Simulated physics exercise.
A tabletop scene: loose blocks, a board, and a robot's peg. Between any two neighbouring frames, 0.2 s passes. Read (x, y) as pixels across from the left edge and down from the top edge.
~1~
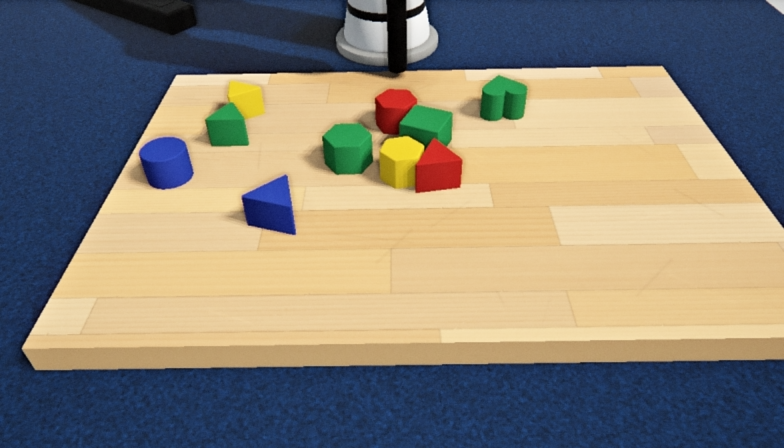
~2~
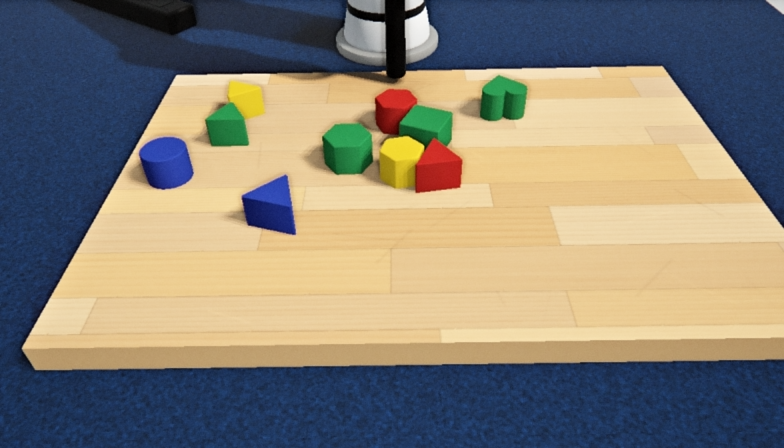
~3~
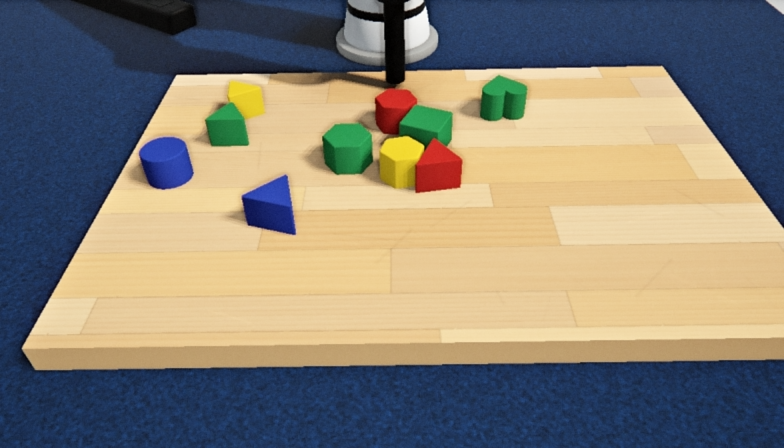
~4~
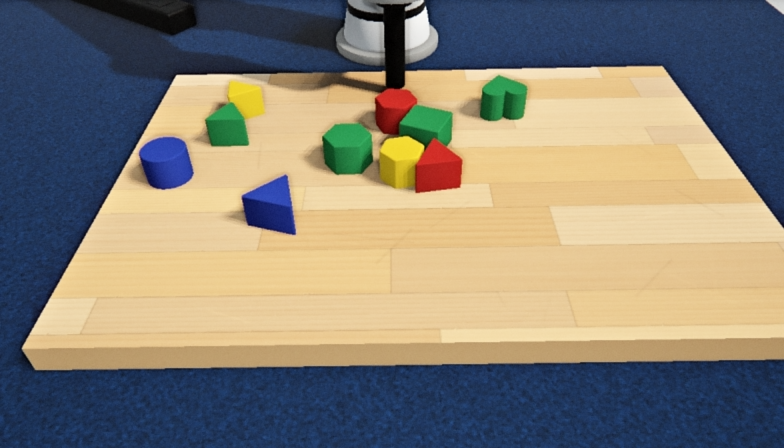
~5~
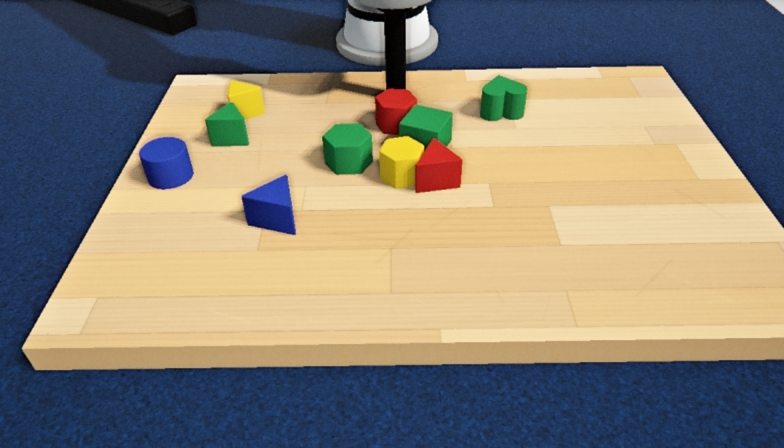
A robot's black peg moves slightly down toward the red block while the blocks stay still.
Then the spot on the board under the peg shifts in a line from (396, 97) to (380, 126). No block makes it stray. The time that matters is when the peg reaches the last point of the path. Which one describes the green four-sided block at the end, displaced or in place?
It gets displaced.
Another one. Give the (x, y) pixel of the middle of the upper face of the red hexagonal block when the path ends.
I'd place it at (395, 112), taking the centre of its top.
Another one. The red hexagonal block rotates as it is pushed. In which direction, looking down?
It spins against the clock.
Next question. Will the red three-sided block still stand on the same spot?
Yes
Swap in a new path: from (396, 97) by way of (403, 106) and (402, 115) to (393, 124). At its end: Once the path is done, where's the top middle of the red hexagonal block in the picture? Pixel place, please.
Around (384, 112).
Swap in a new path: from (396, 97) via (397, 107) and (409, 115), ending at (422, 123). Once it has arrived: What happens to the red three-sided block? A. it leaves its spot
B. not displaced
The correct letter is B.
On the path given first. Halfway along, peg (389, 105); red hexagonal block (397, 100).
At the end, peg (380, 119); green hexagonal block unmoved; red hexagonal block (395, 112), turned 30° anticlockwise; green four-sided block (435, 121); red three-sided block unmoved.
